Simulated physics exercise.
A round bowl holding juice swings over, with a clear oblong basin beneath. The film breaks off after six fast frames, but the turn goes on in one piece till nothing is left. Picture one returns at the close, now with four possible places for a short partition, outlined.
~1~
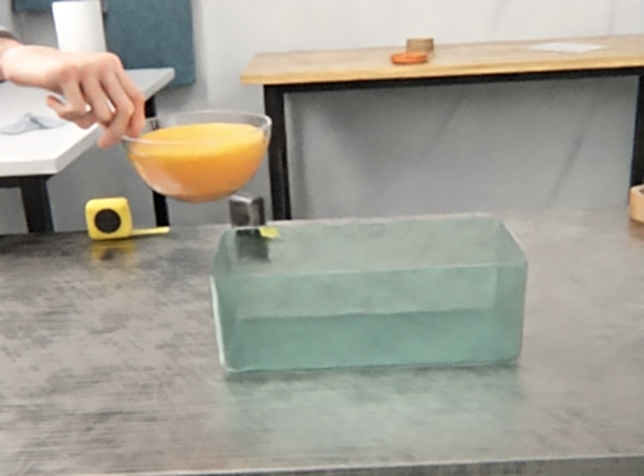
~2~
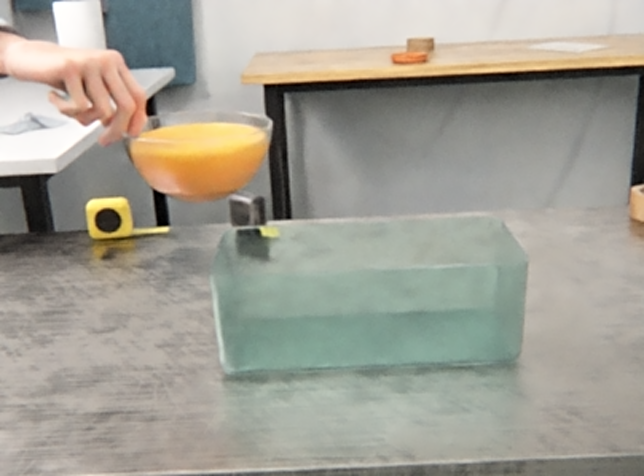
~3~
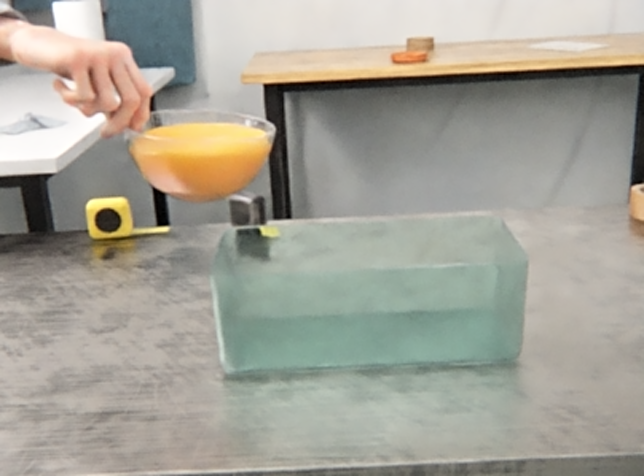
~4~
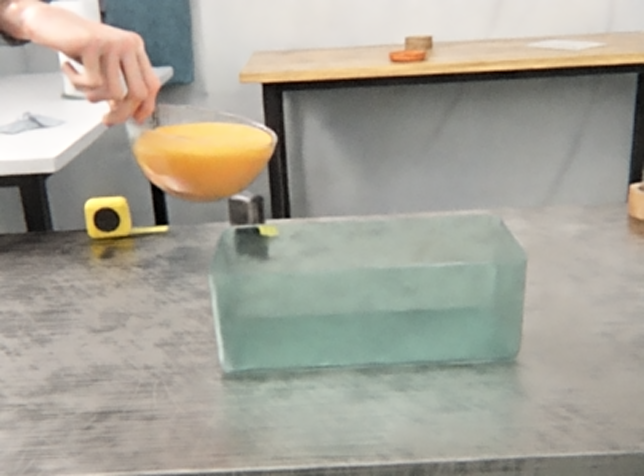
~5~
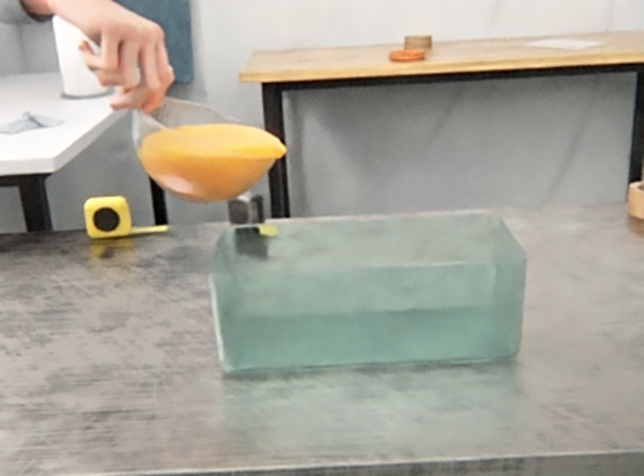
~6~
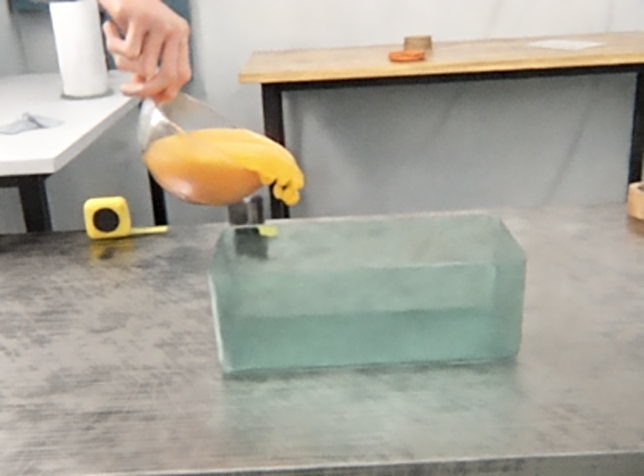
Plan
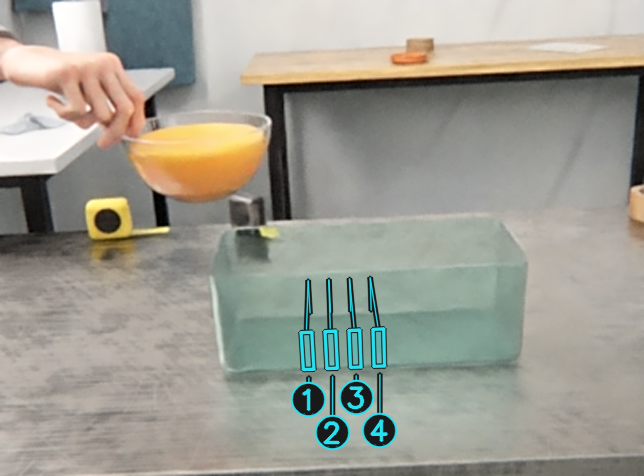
A hand tilts a glass bowl of orange liquid until some flows over its lip.
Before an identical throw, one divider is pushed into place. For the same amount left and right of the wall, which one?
Use position 2.
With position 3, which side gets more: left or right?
The left side.
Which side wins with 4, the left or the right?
The left side.
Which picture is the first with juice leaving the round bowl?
In picture 5.
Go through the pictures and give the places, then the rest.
Upright, lip at (268, 121); basin from (221, 371) to (520, 358); nothing has left yet.
Upright, lip at (269, 123); nothing has left yet.
Tipped about 6°, lip at (272, 129); nothing has left yet.
Tipped about 14°, lip at (274, 138); nothing has left yet.
Tipped about 24°, lip at (276, 151); juice is over the lip, down to (280, 153).
Tipped about 37°, lip at (276, 168); juice is over the lip, down to (291, 200).
On the marked copy, 1 at (308, 377); 2 at (332, 376); 3 at (356, 375); 4 at (379, 374).
For position 1, about 27 % ends left of the wall and 73 % right of it.
For position 2, about 48 % ends left of the wall and 50 % right of it.
For position 3, about 76 % ends left of the wall and 22 % right of it.
For position 4, about 92 % ends left of the wall and 7 % right of it.
